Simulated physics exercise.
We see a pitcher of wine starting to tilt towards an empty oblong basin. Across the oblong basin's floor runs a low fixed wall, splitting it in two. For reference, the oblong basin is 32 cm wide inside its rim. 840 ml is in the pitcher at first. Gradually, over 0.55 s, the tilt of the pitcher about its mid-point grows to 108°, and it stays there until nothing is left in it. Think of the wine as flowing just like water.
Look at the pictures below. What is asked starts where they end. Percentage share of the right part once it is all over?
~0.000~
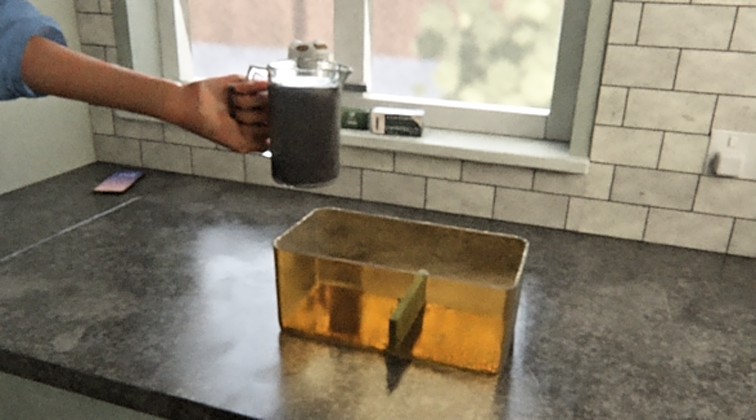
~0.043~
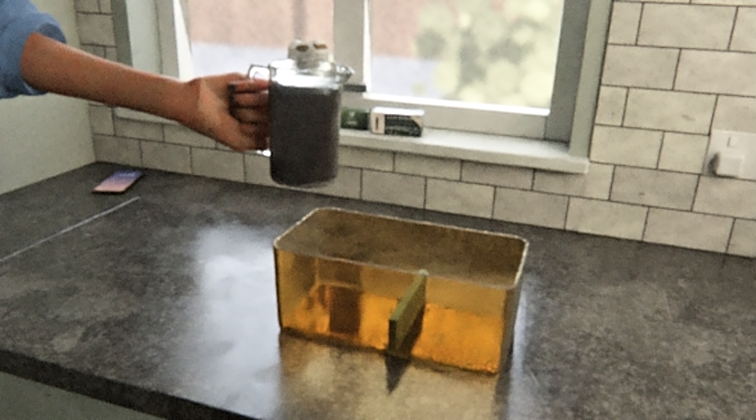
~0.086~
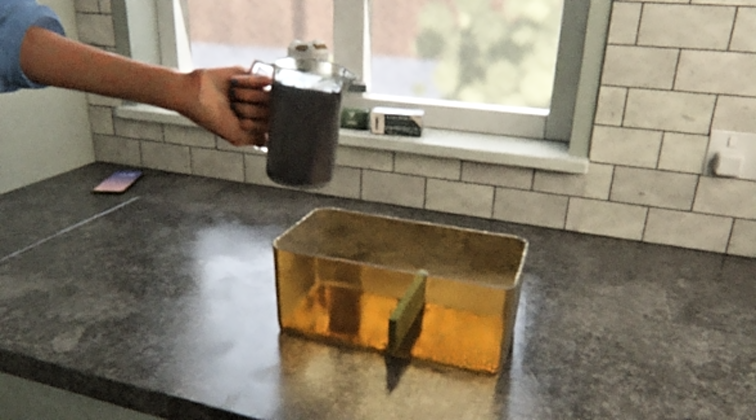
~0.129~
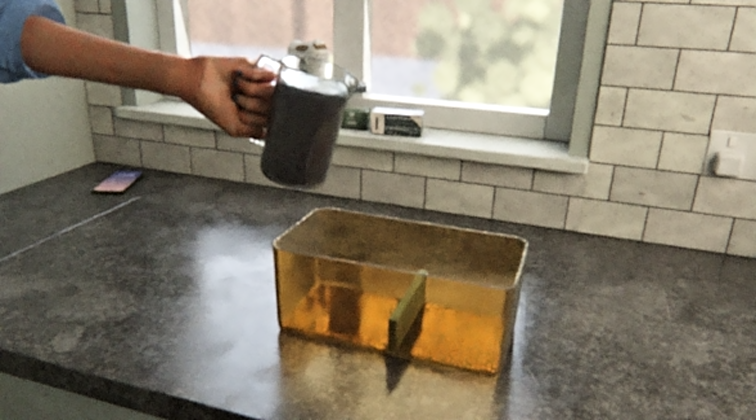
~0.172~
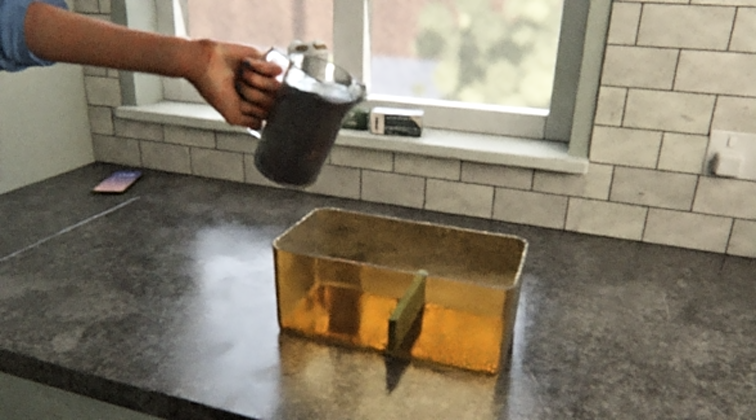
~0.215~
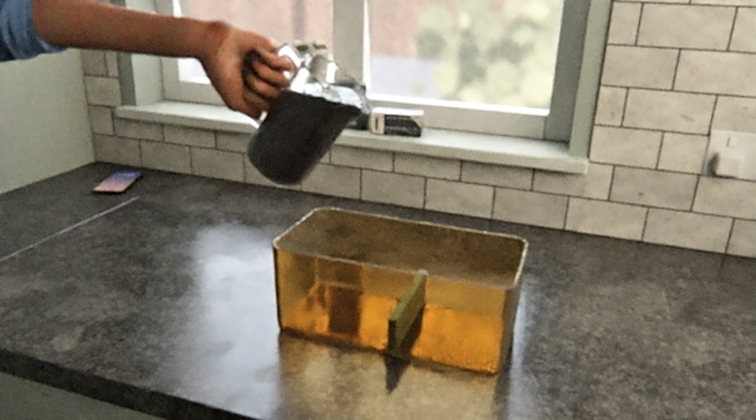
41 per cent.
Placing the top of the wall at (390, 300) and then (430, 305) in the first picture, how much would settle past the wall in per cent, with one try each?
Around 85 and 15 percent, in that order.
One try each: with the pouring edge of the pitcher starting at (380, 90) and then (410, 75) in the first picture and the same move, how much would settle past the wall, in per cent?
90 per cent first, 85 per cent second.
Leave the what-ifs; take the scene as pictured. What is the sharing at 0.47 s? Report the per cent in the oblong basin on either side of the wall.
Left about 3, right about 9.
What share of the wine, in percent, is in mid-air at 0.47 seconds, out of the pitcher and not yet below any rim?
Near 22 per cent at that time.
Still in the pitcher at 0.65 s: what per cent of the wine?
Remaining share: Approx. 24 %.
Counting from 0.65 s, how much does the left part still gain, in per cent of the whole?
Some 20 per cent.
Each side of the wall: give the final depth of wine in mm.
Once settled, the left stands around 18 mm and the right around 16 mm.
By 0.47 s the tilt is 102° and 65 per cent is still to pour, 3 is left of the wall and 9 right of it.
By 0.65 s the tilt is 108° and 25 per cent is still to pour, 36 is left of the wall and 20 right of it.
By 0.84 s the tilt is 108° and 5 per cent is still to pour, 47 is left of the wall and 40 right of it.
By 1.05 s the tilt is 108° and 0 per cent is still to pour, 55 is left of the wall and 41 right of it.
At rest 56 per cent lies left of the wall, 41 right of it and 3 outside.
